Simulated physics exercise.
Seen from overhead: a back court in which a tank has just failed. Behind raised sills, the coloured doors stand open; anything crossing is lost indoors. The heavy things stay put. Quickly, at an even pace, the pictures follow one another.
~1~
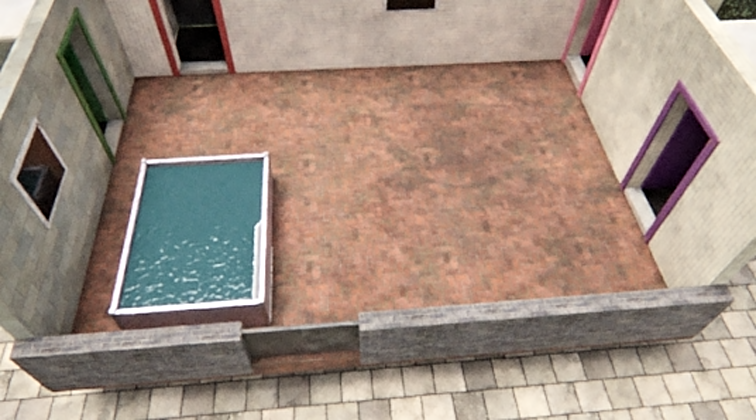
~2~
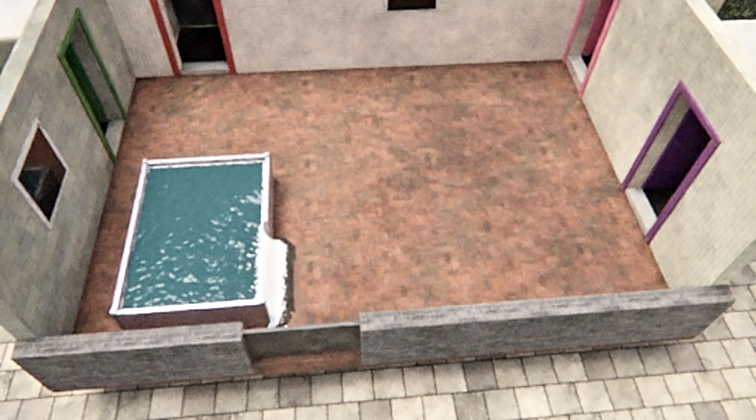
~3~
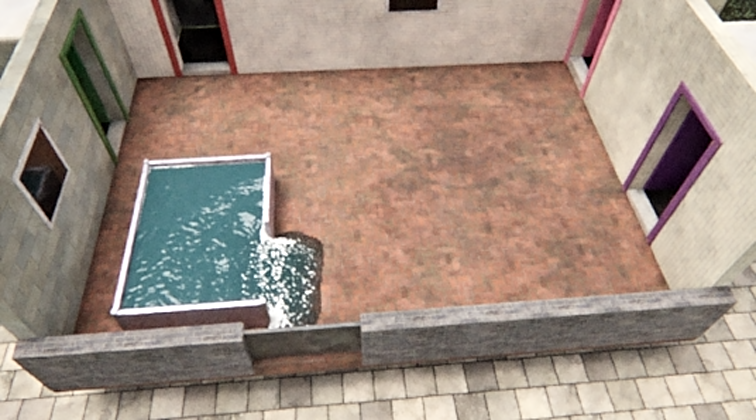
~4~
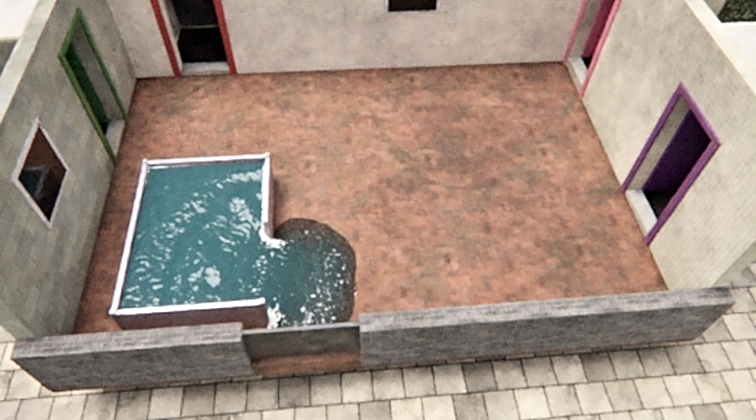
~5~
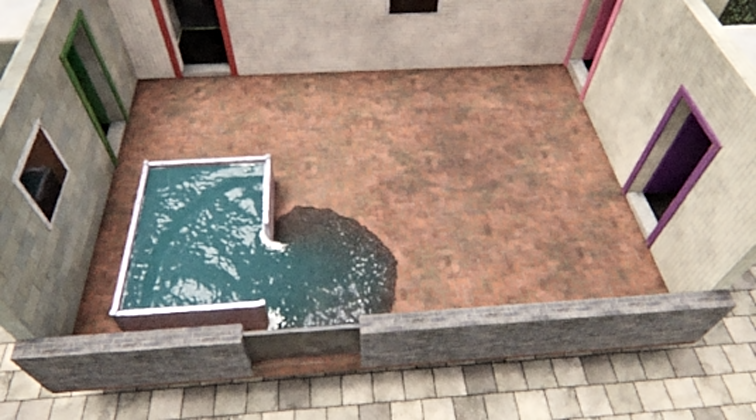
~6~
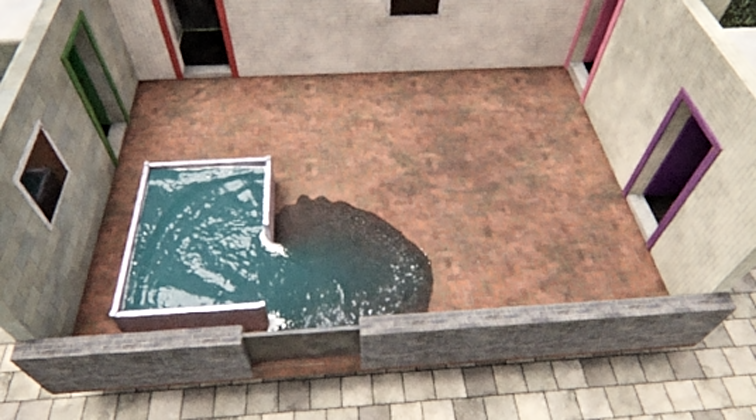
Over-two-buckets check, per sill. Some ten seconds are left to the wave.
Pink door: Within two, green door: Within two, purple door: Over, red door: Within two.
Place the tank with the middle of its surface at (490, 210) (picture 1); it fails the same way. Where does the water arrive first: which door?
Result: The one in purple.
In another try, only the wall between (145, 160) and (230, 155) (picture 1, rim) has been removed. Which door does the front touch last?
The purple door comes last.
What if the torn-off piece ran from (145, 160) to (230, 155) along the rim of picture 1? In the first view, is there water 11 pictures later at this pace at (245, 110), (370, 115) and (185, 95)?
Sequence: Wetted / spared / wetted.
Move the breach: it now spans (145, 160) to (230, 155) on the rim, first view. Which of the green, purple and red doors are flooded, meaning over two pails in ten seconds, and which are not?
So green crosses the limit, purple remains below the limit and red crosses the limit.
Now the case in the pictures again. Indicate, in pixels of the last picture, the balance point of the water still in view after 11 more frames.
Around (312, 271).
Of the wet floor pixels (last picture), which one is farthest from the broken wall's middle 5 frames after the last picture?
The front's farthest point is close to (572, 282).
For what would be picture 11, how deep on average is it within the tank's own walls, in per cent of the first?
Some 70 per cent.
A moment on, water covers 20 % of the floor; the pink door not reached, the green door not reached, the purple door not reached, the red door not reached.
Next, water covers 35 % of the floor; the pink door not reached, the green door not reached, the purple door not reached, the red door not reached.
Then, water covers 45 % of the floor; the pink door not reached, the green door not reached, the purple door over two buckets in, the red door not reached.
Later, water covers 55 % of the floor; the pink door wet at the sill, nothing in, the green door not reached, the purple door far over two buckets in, the red door not reached.
In the end, water covers 85 % of the floor; the pink door wet at the sill, nothing in, the green door not reached, the purple door far over two buckets in, the red door wet at the sill, nothing in.
